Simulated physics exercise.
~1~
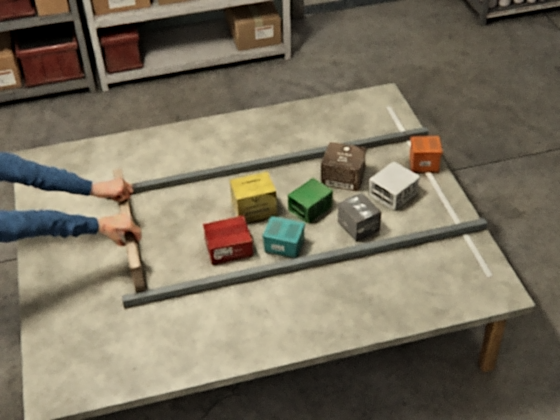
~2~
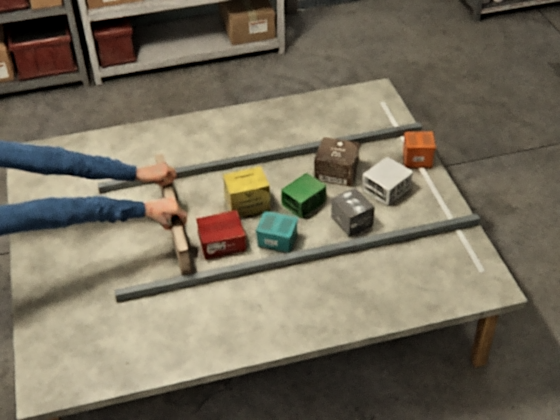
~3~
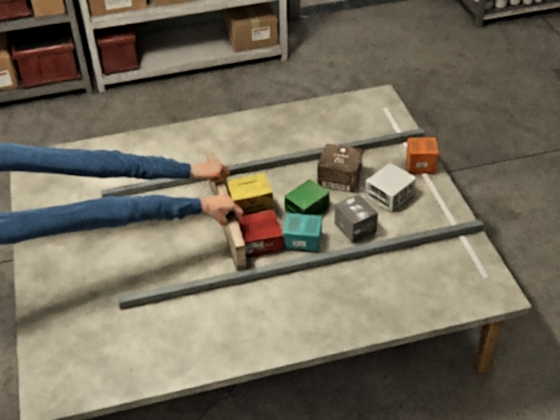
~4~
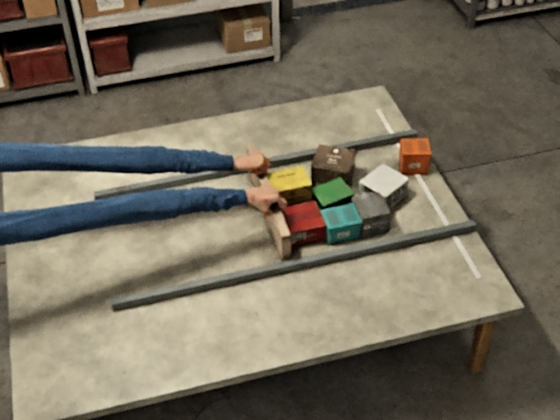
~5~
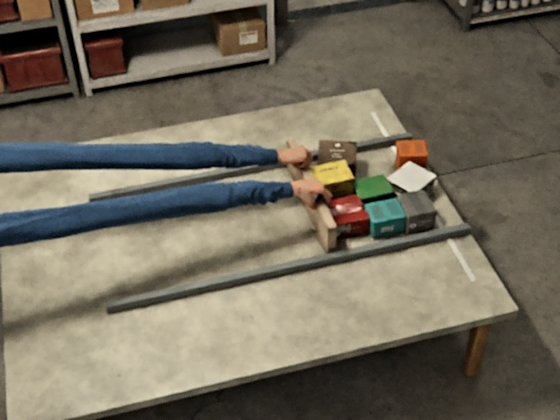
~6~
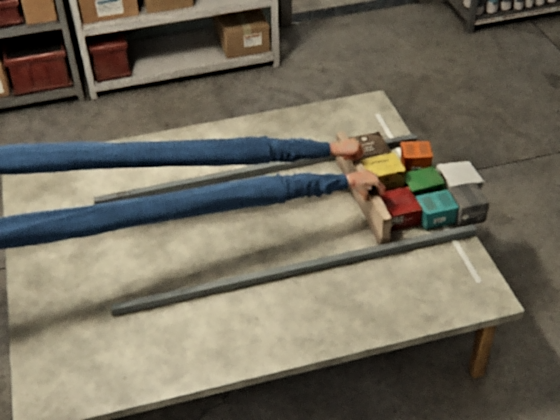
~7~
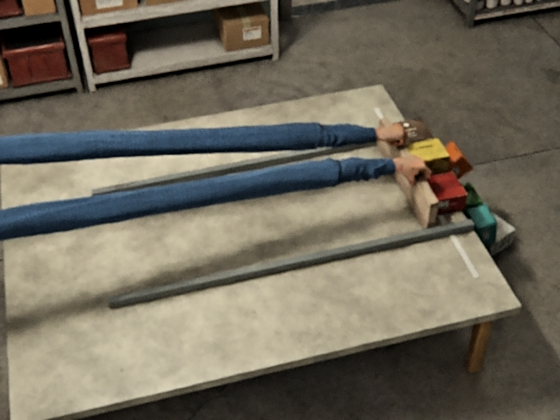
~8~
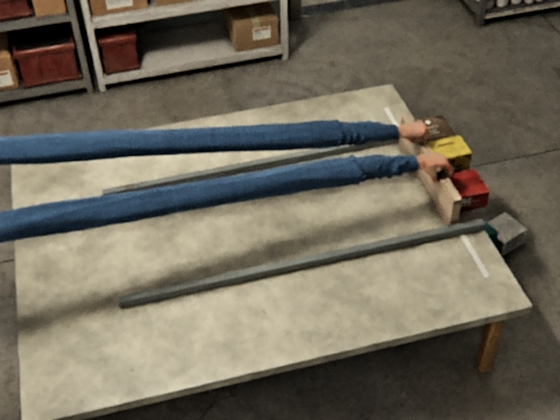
In a storeroom with shelving behind, a pale low platform is seen from above, crossed by two long grey battens. Between them stand a yellow box, a red parcel and a turquoise tote toward the left, green and grey ones mid-way, and brown, white and orange ones to the right. Two blue-sleeved hands slide an upright plank rightward from the left, gathering the red, yellow and turquoise pieces, then packing the rest together. The cluster crosses the white tape at the right edge, where several tip and drop. The plank stops near the tape, with red, yellow and brown pieces still against it.
